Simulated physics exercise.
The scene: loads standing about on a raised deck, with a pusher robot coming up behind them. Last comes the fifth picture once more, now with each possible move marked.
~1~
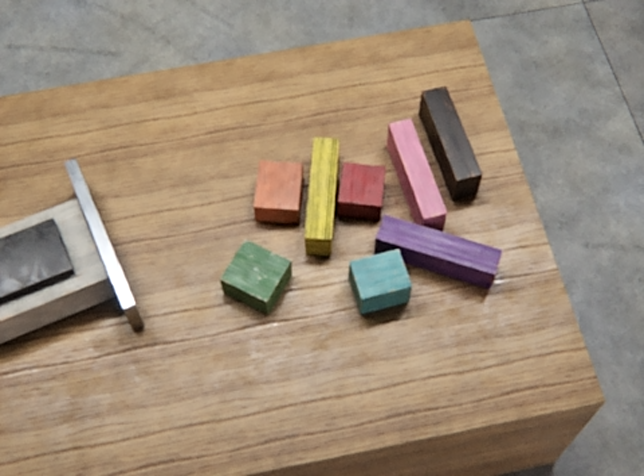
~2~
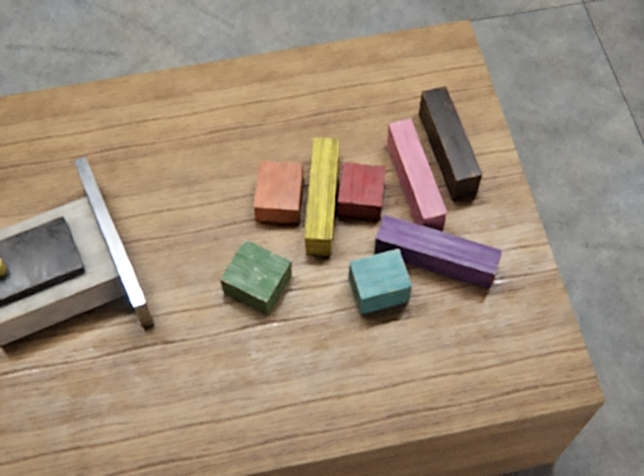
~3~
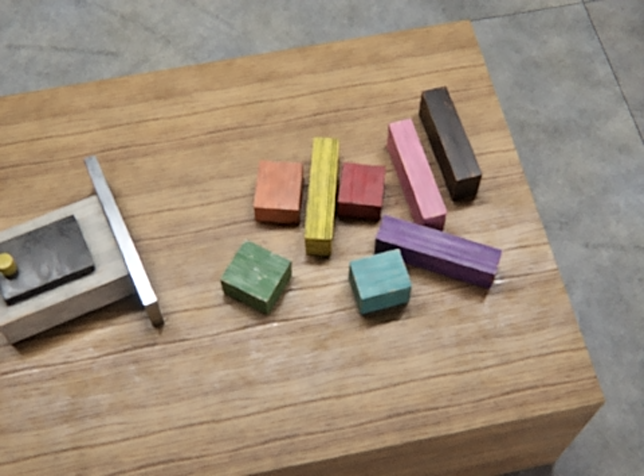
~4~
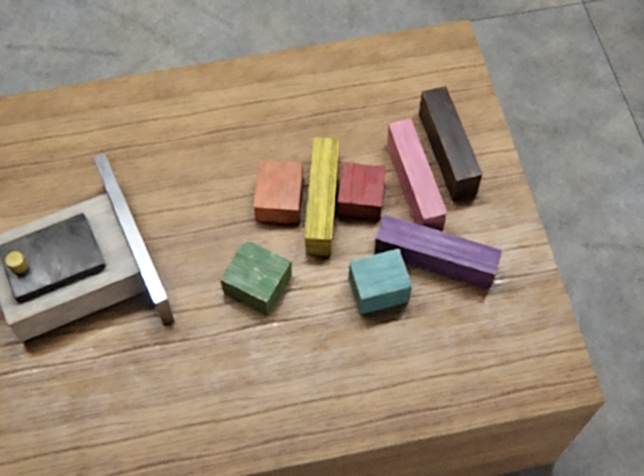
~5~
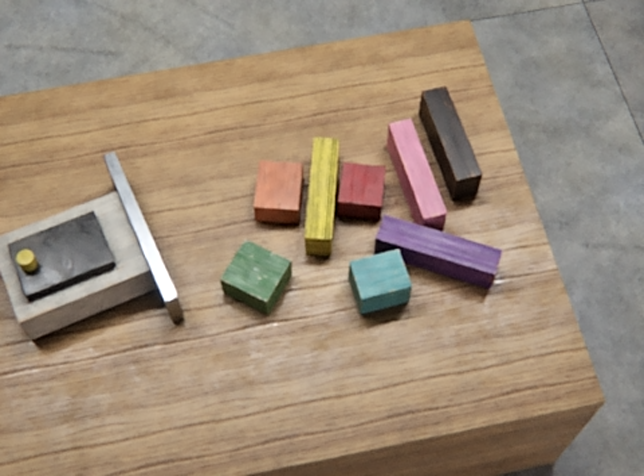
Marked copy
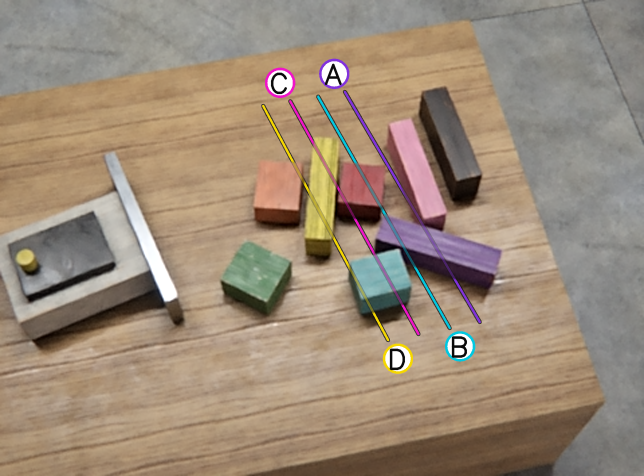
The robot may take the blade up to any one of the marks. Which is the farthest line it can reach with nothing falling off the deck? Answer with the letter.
B.
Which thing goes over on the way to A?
It is the black bar.
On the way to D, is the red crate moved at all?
Yes.
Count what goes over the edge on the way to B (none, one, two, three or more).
The count is none.
On the copy, A at (408, 199); B at (380, 205); C at (350, 210); D at (322, 215).
On B. First, robot (158, 235); green crate (296, 268); black bar (449, 143).
Then, robot (246, 219); pink bar (432, 174); purple bar (455, 251).
Finally, robot (311, 207); black bar (500, 135); pink bar (482, 162); nothing has fallen.
By contrast, A drops the black bar; C is safe but short; D is safe but short.
